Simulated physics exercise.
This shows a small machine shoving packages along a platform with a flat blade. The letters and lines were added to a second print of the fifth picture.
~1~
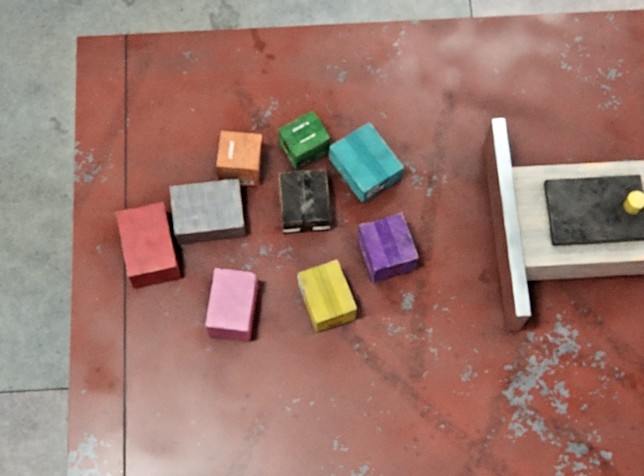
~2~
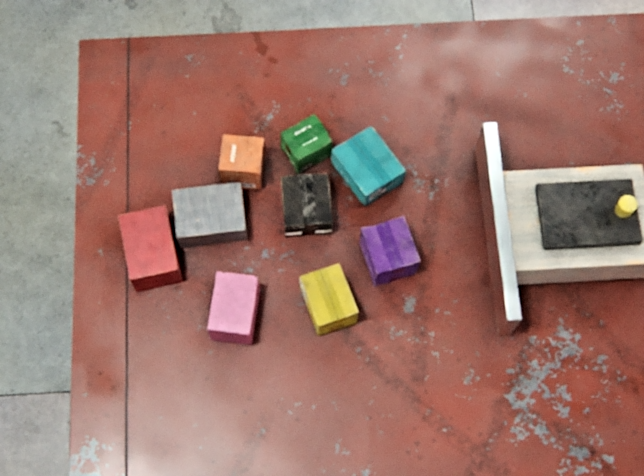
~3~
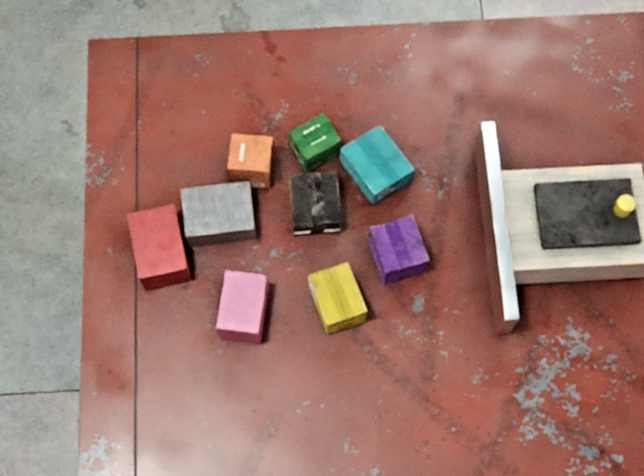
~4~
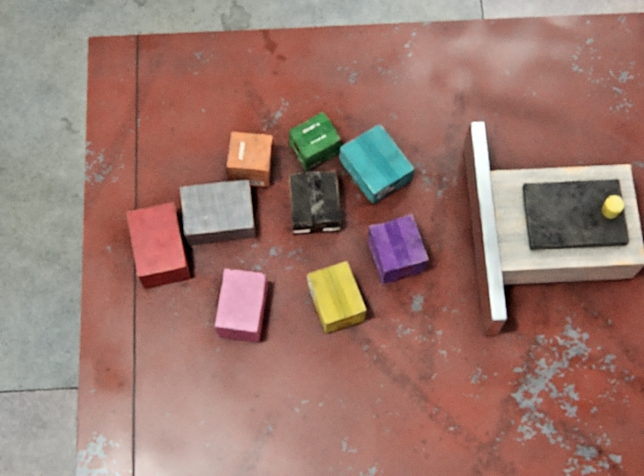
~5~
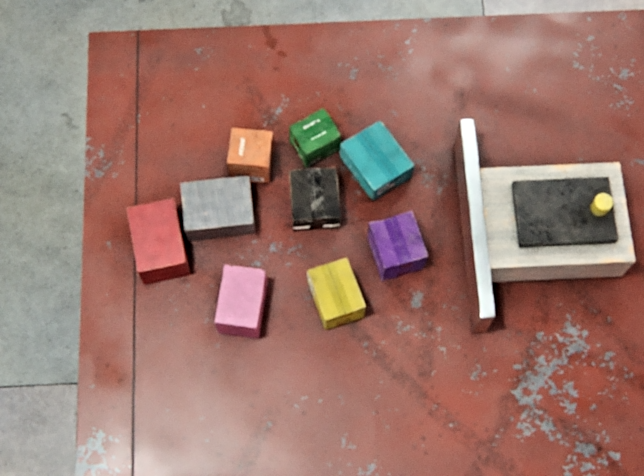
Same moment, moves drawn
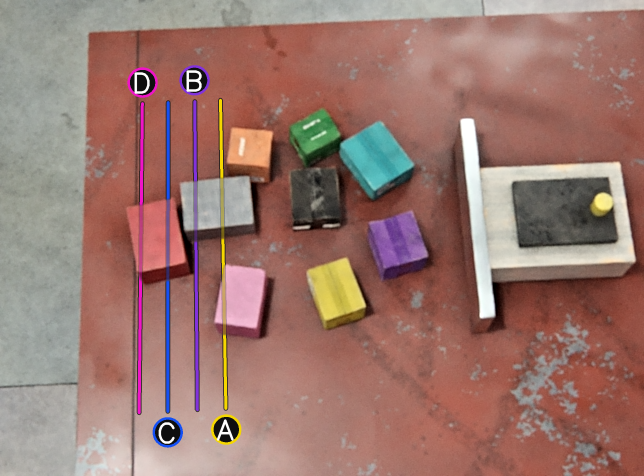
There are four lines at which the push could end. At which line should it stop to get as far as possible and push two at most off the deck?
Line C.
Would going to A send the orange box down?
By then, no.
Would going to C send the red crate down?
Yes.
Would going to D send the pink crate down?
Yes.
On the copy, A at (223, 246); B at (196, 248); C at (168, 249); D at (141, 250).
On C. First, robot (445, 216); green parcel (286, 115); turquoise parcel (323, 153).
Then, robot (333, 221); red crate (91, 281); grey crate (126, 228).
Finally, robot (247, 225); red crate over the edge; grey crate over the edge; two fallen.
By contrast, A is within the limit but short; B is within the limit but short; D drops four.
